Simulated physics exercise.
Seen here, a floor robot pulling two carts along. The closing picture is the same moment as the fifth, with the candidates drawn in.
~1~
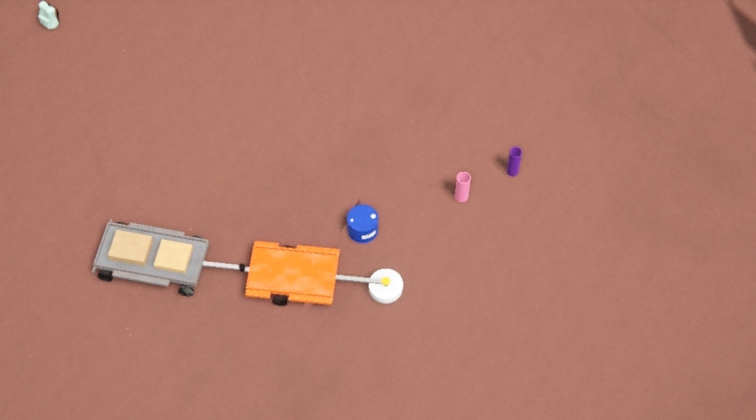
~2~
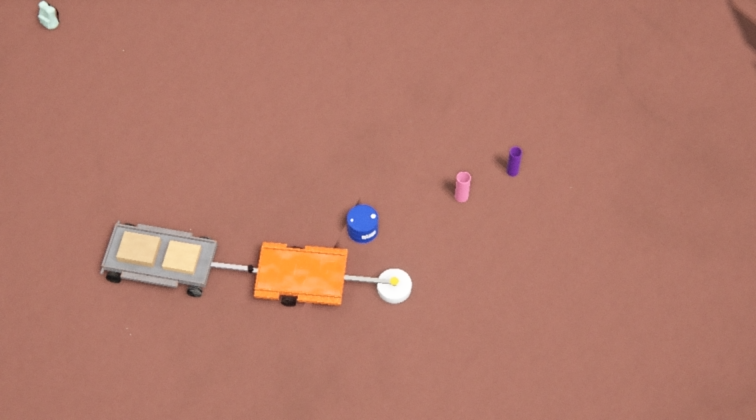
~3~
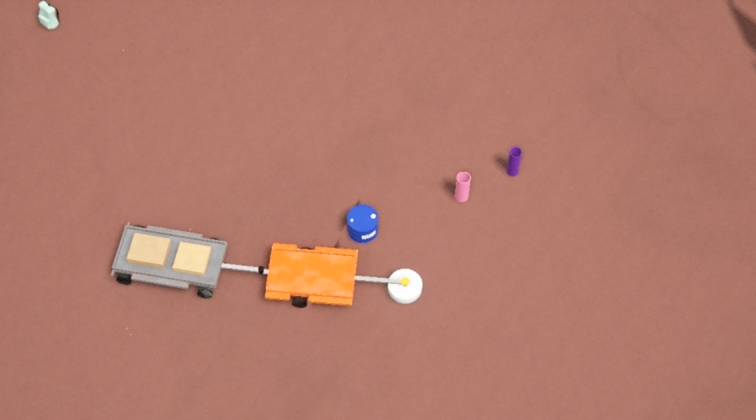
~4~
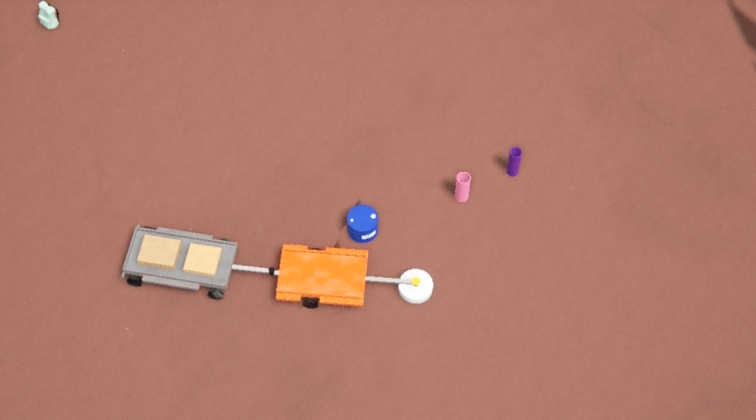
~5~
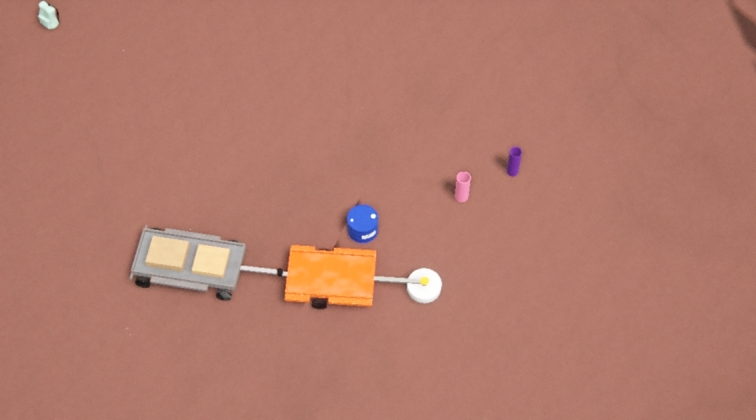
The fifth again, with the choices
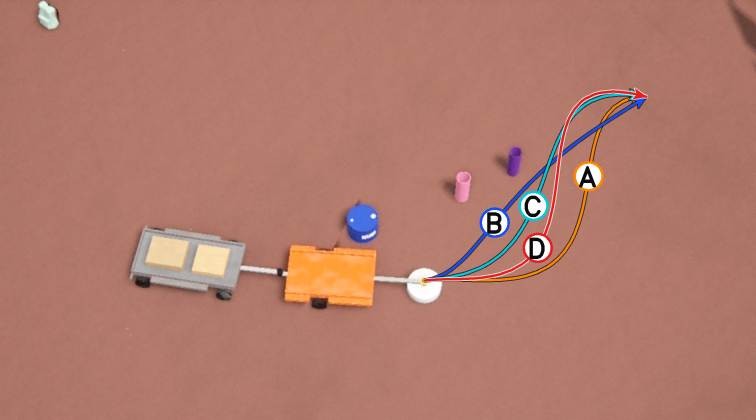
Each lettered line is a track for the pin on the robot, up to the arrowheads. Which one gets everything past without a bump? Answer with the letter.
Route A.
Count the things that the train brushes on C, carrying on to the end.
In all, two.
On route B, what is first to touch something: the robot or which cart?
The orange cart.
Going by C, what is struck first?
The purple post.
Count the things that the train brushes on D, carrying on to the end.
One.
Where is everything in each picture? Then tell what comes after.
The first frame shows robot (386, 285); orange cart (293, 272); grey cart (152, 254).
The second frame shows robot (394, 285); orange cart (301, 273); grey cart (160, 255); blue tub (363, 230).
The third frame shows robot (405, 285); orange cart (312, 273); grey cart (170, 257); purple post (512, 171).
The fourth frame shows robot (416, 285); orange cart (323, 274); grey cart (181, 258); pink post (462, 197).
The fifth frame shows robot (424, 285); orange cart (331, 275); grey cart (189, 259); blue tub (363, 230); pink post (462, 197); purple post (512, 171).
On the marked copy, A from (425, 280) via (579, 222) to (645, 97); B from (425, 280) via (531, 182) to (646, 97); C from (425, 280) via (541, 186) to (643, 96); D from (425, 280) via (555, 192) to (646, 97).
Following A. Soon after the start, robot (551, 268), last cart (317, 273).
Later, robot (590, 164), last cart (425, 274).
In the end, robot (645, 102), last cart (504, 235); nothing has been touched.
As for the rest, B meets the pink post, purple post and blue tub; C meets the pink post and purple post; D meets the purple post.
